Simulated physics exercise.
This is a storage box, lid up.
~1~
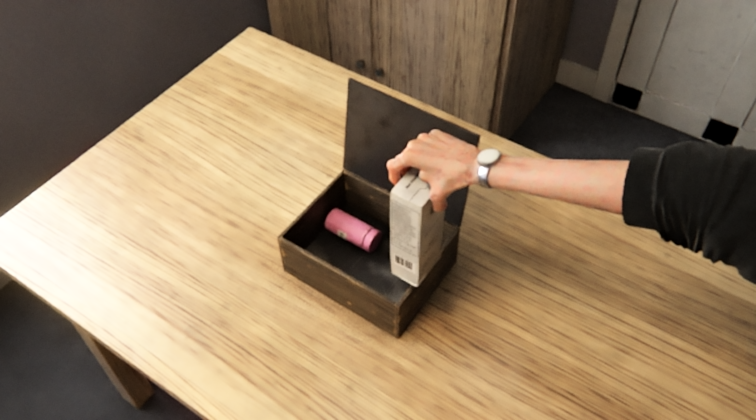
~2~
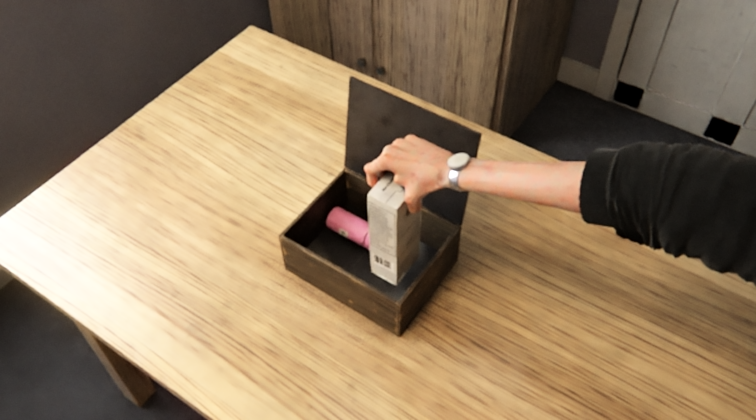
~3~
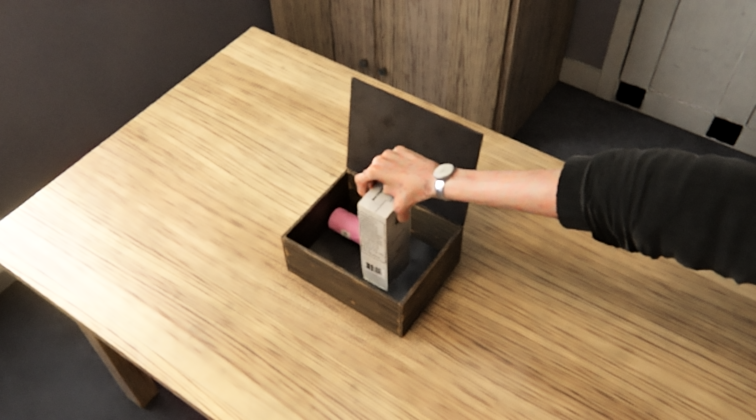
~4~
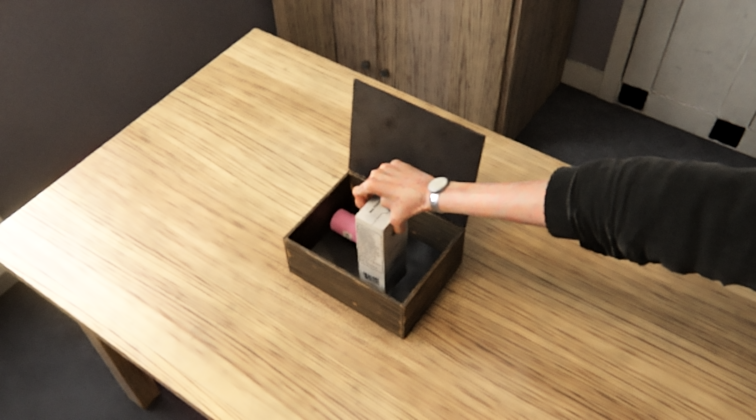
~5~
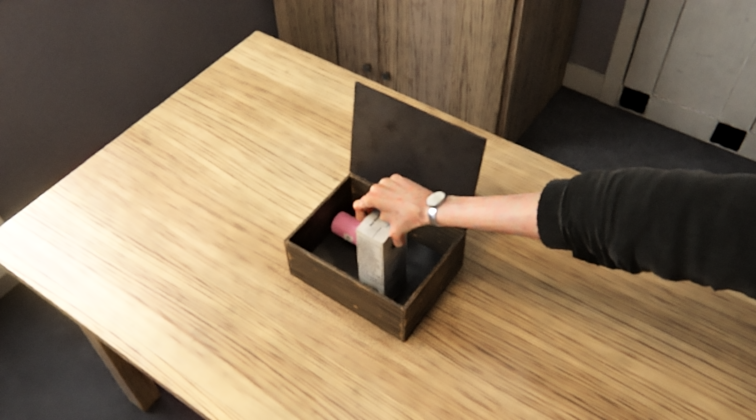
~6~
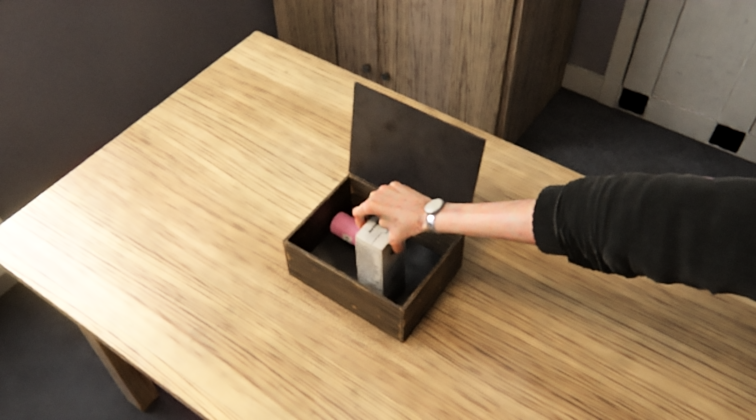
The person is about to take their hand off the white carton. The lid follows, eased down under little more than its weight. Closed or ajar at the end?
The lid stays ajar.
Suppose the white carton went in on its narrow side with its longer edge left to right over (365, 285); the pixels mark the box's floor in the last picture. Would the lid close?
Then it closes.
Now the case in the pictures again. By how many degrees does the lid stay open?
Some 45° above the rim.
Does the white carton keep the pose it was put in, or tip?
The white carton stays as placed.
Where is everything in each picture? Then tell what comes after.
In the first picture, coming down; white carton (418, 227); pink shaker (353, 230).
In the second picture, coming down; white carton (395, 227); pink shaker (355, 229).
In the third picture, coming down; white carton (386, 236).
In the fourth picture, coming down; white carton (383, 246).
In the fifth picture, coming down; white carton (383, 258).
In the sixth picture, in place under the hand; white carton (382, 264).
Then, 1.40 s later than the last frame, lid 78° above the rim.
Then, 1.80 s later than the last frame, lid 44° above the rim.
When it is over, lid 44° above the rim; both as before. End places, in pixels of the last picture, white carton near (382, 264).
